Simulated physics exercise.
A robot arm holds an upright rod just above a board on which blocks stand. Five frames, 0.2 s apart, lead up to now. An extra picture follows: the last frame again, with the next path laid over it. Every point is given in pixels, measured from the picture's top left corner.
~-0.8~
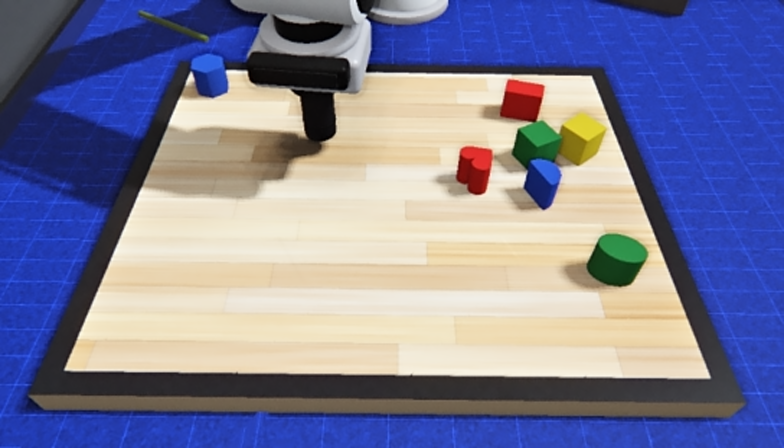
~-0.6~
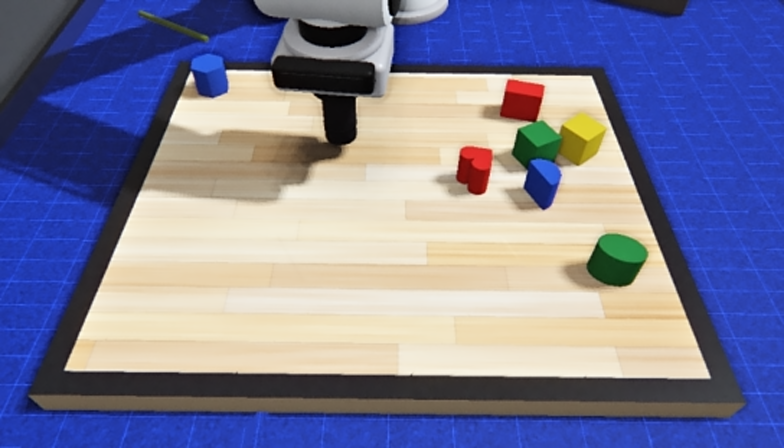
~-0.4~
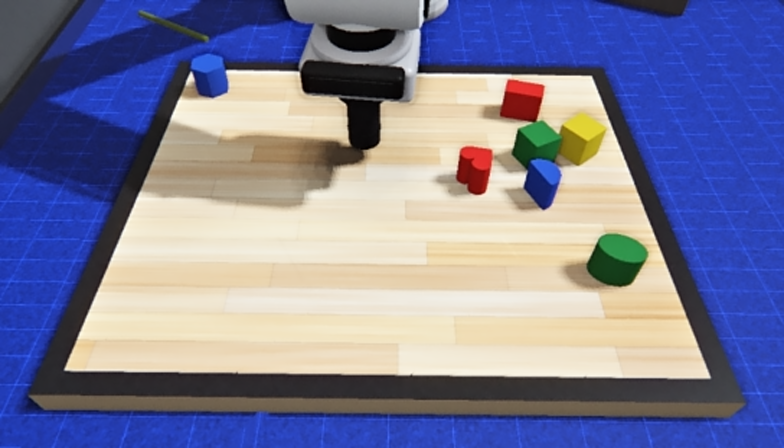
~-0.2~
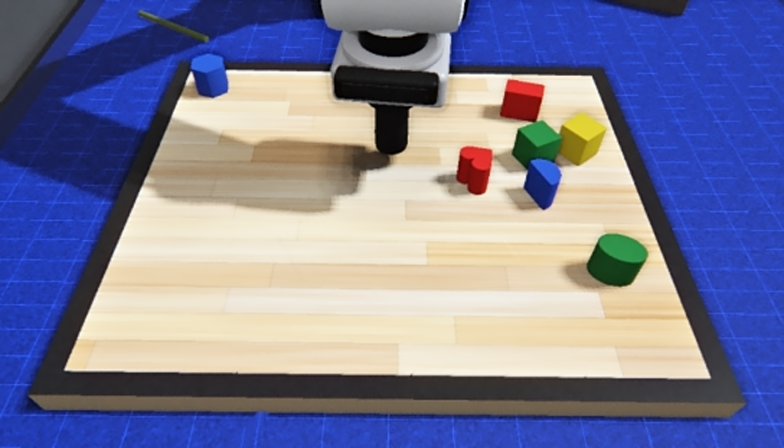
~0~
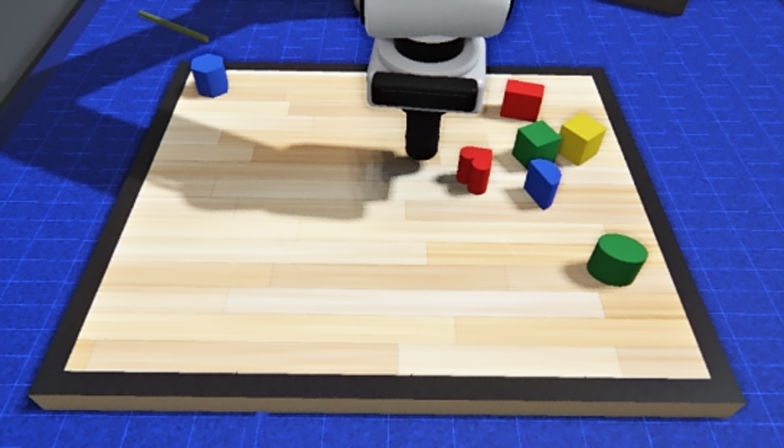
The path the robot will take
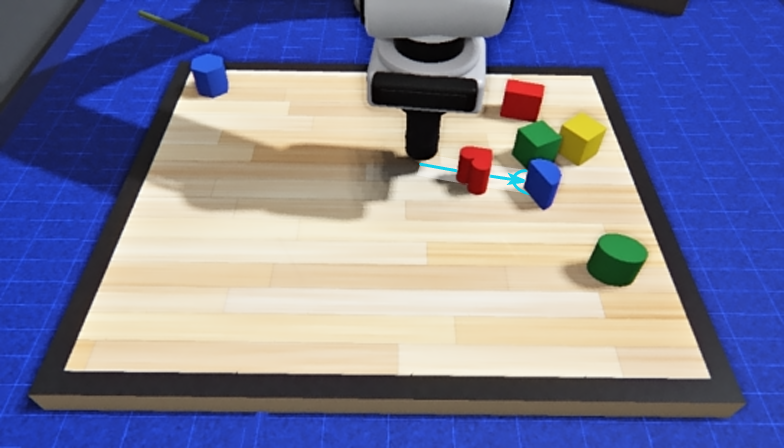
A robot arm moving its upright black rod steadily rightward above a wooden board, while the scattered coloured blocks stay still.
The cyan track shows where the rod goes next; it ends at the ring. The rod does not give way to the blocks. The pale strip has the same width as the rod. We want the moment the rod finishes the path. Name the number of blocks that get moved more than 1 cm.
That push would leave two blocks displaced by more than about 1 cm.
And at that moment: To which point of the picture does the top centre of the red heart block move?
In the picture, it is at (536, 177).
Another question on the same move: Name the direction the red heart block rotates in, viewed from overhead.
Viewed from above, clockwise.
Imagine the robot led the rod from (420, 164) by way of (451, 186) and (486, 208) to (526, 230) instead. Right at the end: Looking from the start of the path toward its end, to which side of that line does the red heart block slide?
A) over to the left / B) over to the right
A.
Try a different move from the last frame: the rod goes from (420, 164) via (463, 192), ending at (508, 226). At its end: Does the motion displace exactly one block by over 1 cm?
Answer: Yes.
Drawn move, in a line from (420, 164) to (530, 182).
What follows on the original path. One third of the way, rod at (460, 158); red heart block at (492, 161).
Two thirds of the way, rod at (497, 163); red heart block at (520, 173), turned 60° clockwise.
At the end, rod at (534, 169); red heart block at (536, 177), turned 125° clockwise; green square piece at (544, 132), turned 15° anticlockwise; blue D-shaped block at (565, 171), turned 35° clockwise; yellow square piece still.
